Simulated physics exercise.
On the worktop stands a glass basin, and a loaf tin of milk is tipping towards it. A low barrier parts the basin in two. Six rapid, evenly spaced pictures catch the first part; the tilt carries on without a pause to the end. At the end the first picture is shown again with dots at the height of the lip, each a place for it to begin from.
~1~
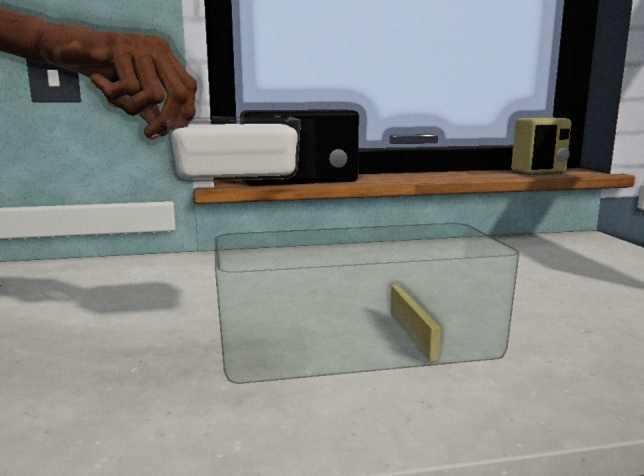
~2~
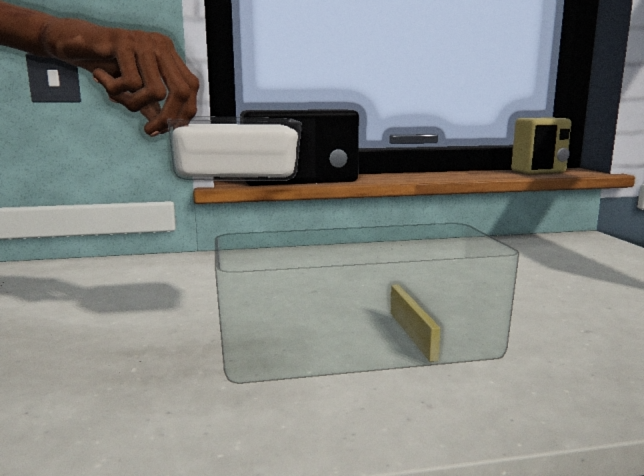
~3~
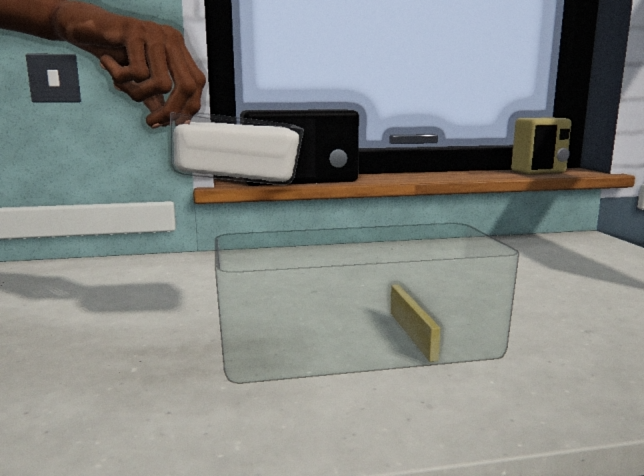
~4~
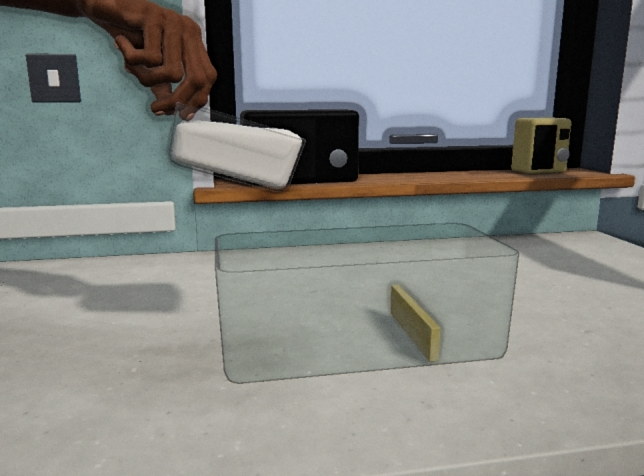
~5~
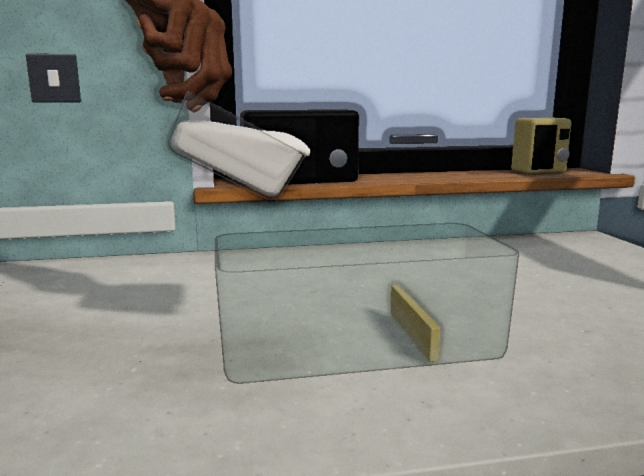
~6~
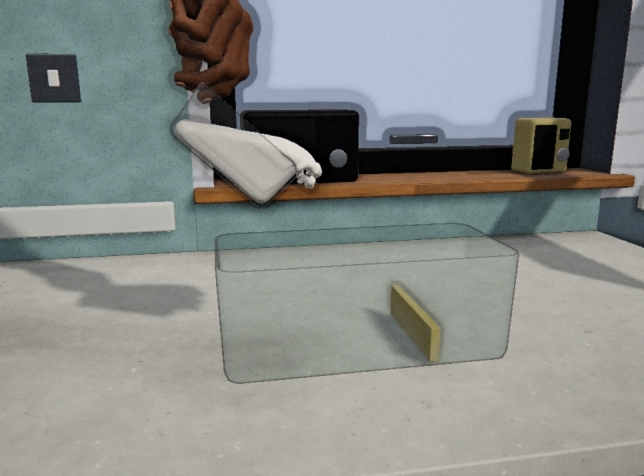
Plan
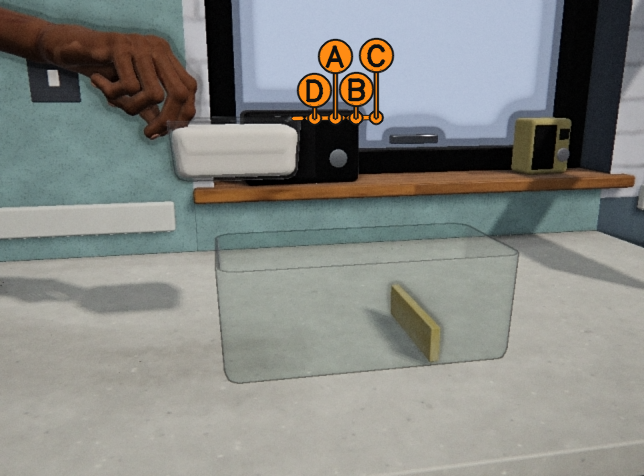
A white tin of milk, held up by a hand above a clear basin with a low yellow barrier inside, tilted steadily down to the right until milk began slipping over its lip.
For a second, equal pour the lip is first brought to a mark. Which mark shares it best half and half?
Use dot C.
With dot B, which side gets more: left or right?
More ends on the left.
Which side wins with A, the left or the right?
More ends on the left.
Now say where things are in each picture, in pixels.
Upright, lip at (293, 118); basin from (224, 381) to (505, 354); top of the wall at (413, 304); nothing has left yet.
Tipped about 2°, lip at (294, 120); nothing has left yet.
Tipped about 8°, lip at (296, 126); nothing has left yet.
Tipped about 17°, lip at (298, 136); nothing has left yet.
Tipped about 29°, lip at (299, 149); milk is over the lip, down to (303, 151).
Tipped about 42°, lip at (296, 164); milk is over the lip, down to (306, 181).
On the marked copy, A at (335, 118); B at (356, 117); C at (376, 117); D at (314, 118).
Choosing A, about 91 % ends left of the wall and 8 % right of it.
Choosing B, about 80 % ends left of the wall and 15 % right of it; 5 % is lost outside.
Choosing C, about 51 % ends left of the wall and 47 % right of it.
Choosing D, about 90 % ends left of the wall and 7 % right of it; 3 % is lost outside.
